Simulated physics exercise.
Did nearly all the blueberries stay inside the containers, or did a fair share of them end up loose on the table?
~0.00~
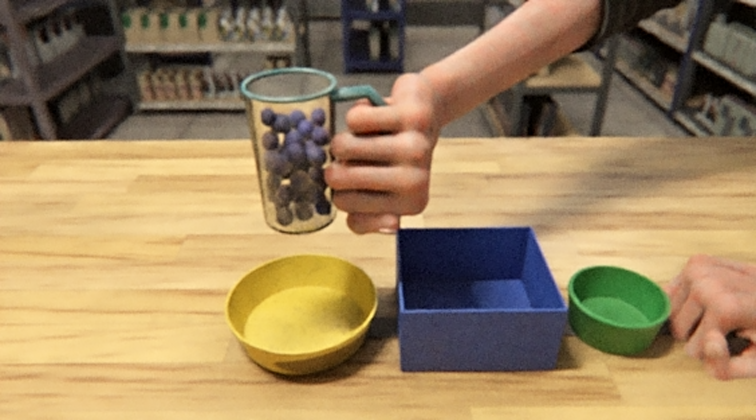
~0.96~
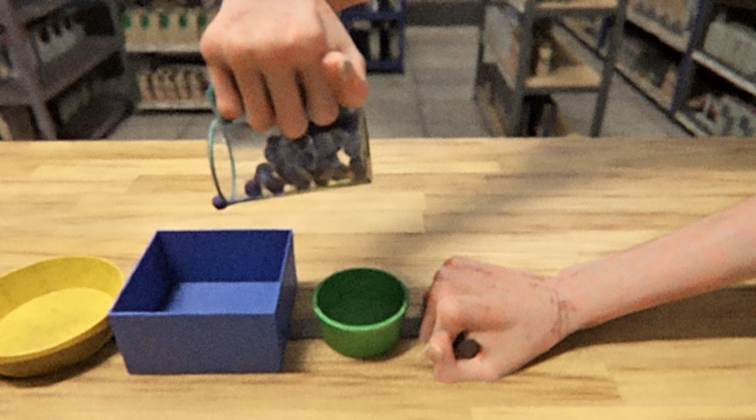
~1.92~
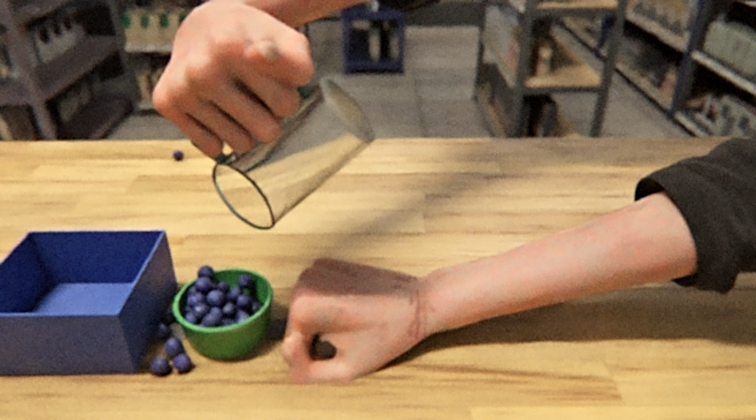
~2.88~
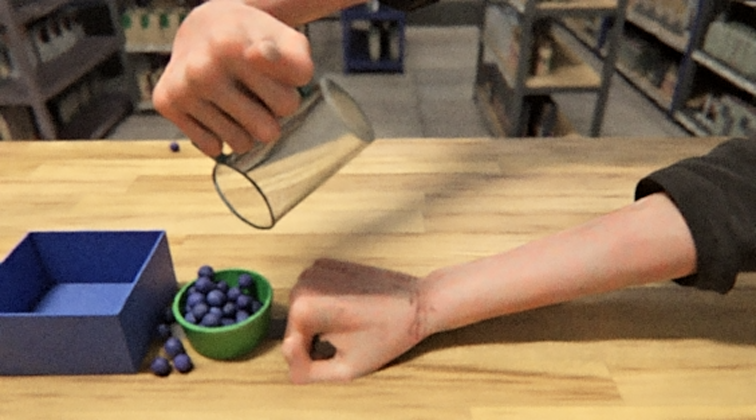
A fair share ended up loose on the table, mostly beside the green dish. That dish caught most of the berries, while the blue tin got none.
